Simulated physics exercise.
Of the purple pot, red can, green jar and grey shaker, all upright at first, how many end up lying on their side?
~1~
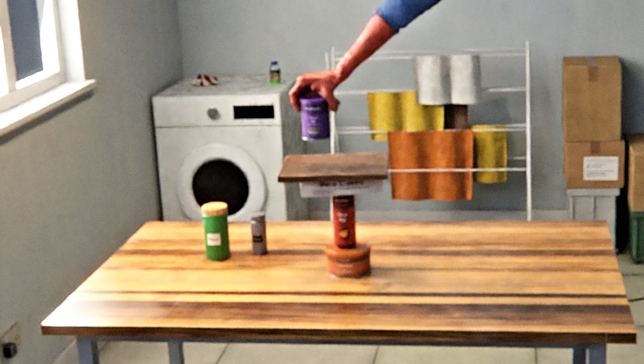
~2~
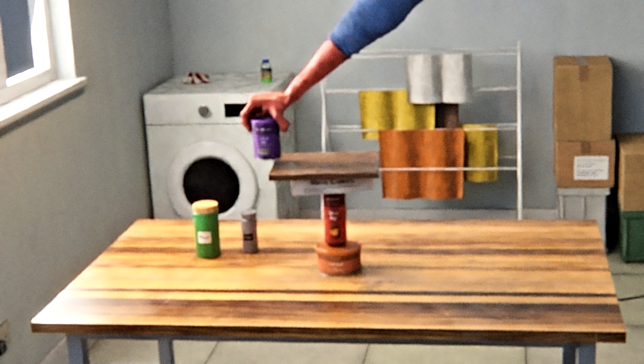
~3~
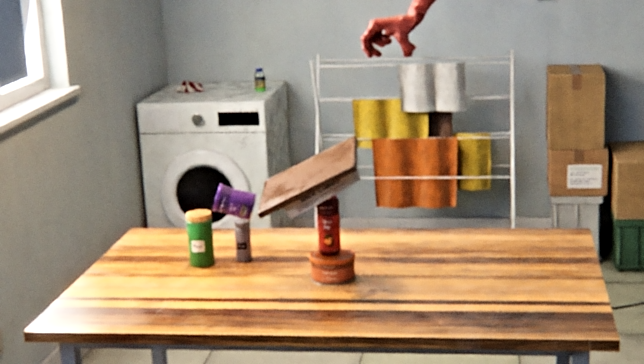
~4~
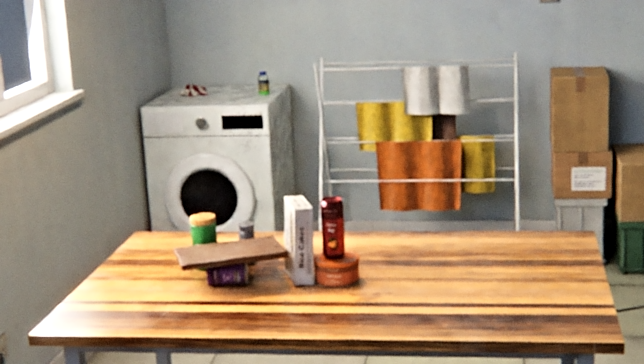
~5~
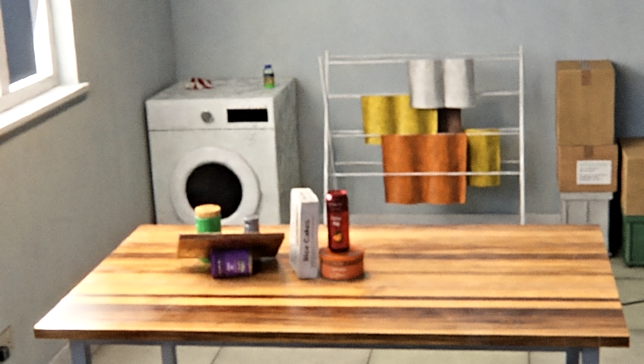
One of them ends up on its side, the purple pot. The red can, green jar and grey shaker are still upright.
A purple pot, released by a hand, falls onto the table with a tray and packet.
